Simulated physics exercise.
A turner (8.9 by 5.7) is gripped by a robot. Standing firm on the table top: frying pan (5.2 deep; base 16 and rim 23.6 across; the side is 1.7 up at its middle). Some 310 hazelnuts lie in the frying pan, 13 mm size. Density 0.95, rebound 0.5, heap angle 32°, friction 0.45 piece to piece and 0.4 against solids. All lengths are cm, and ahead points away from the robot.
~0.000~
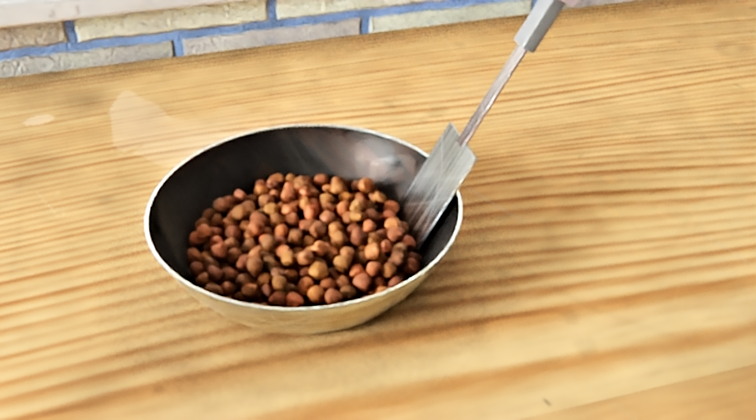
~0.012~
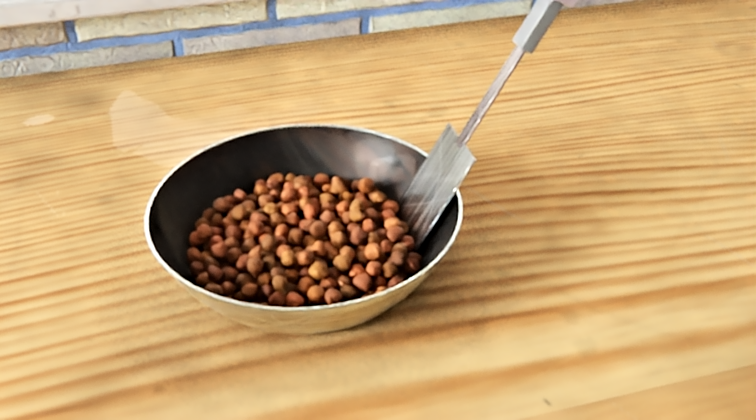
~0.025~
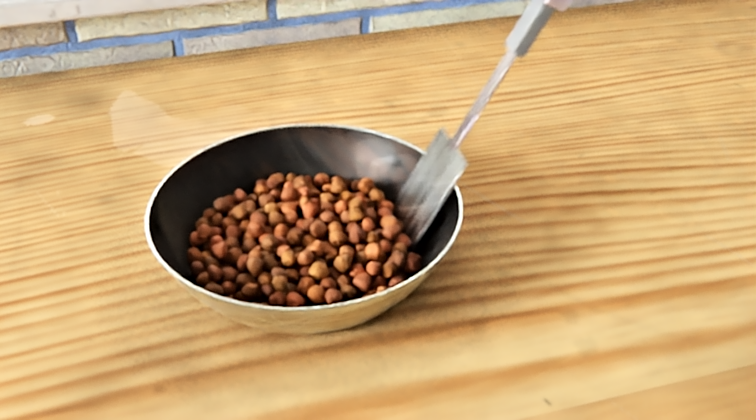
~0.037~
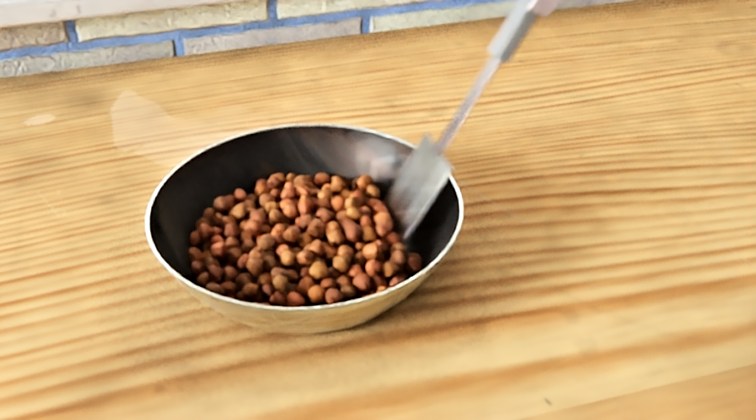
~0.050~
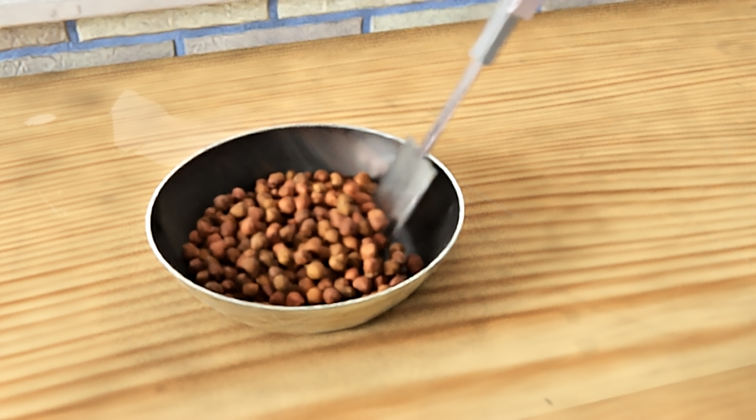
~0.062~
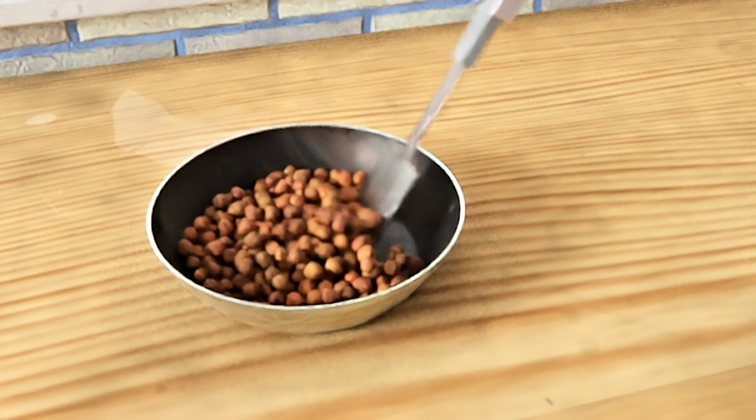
In this clip, a metal turner at the right side of a dark frying pan filled with small, round brown nuts on a wooden table top moves left, pushing into the heap and shifting some of the nuts leftward.
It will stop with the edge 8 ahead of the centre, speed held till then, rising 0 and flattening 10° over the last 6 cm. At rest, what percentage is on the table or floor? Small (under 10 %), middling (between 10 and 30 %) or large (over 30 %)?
On the table or floor the share is middling, between 10 and 30 %.
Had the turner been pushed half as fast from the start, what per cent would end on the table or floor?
Then about 5 per cent.
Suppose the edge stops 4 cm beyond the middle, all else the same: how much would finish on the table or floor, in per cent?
Then about 0 per cent.
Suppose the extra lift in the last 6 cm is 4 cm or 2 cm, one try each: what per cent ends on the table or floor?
Some 20 and 25 per cent.
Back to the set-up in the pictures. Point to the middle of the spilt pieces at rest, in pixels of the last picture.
Around (39, 318).
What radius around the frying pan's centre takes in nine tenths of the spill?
Some 40 cm.
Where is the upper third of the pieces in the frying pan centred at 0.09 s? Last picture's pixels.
Around (296, 231).
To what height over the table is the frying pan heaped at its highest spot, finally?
About 5.5 cm.
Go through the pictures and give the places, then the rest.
Turner top edge at (463, 140), sloping 60°; upper third of the load around (305, 235), from x 195 to 415, top at y 180; 310 in the frying pan, in the first picture.
Turner top edge at (462, 141), sloping 60°; upper third of the load around (305, 235), from x 195 to 415, top at y 180, in the second picture.
Turner top edge at (454, 145), sloping 60°; upper third of the load around (305, 235), from x 195 to 415, top at y 180, in the third picture.
Turner top edge at (439, 150), sloping 60°; upper third of the load around (318, 232), from x 195 to 415, top at y 180, in the fourth picture.
Turner top edge at (422, 154), sloping 60°; upper third of the load around (319, 230), from x 190 to 415, top at y 175, in the fifth picture.
Turner top edge at (404, 156), sloping 60°; upper third of the load around (316, 229), from x 185 to 415, top at y 175; 310 in the frying pan, in the sixth picture.
After 0.09 s, sloping 60°, highest piece 6 above the table; 310 in the frying pan.
After 0.12 s, sloping 57°, highest piece 8 above the table; 310 in the frying pan.
After 0.34 s, sloping 50°, highest piece 12 above the table; 265 in the frying pan, 33 on the table or floor, 12 on the blade or in flight.
After 1.39 s, sloping 50°, highest piece 5 above the table; 265 in the frying pan, 45 on the table or floor.
At rest, 265 in the frying pan, 45 on the table or floor. That is 15 % on the table or floor.
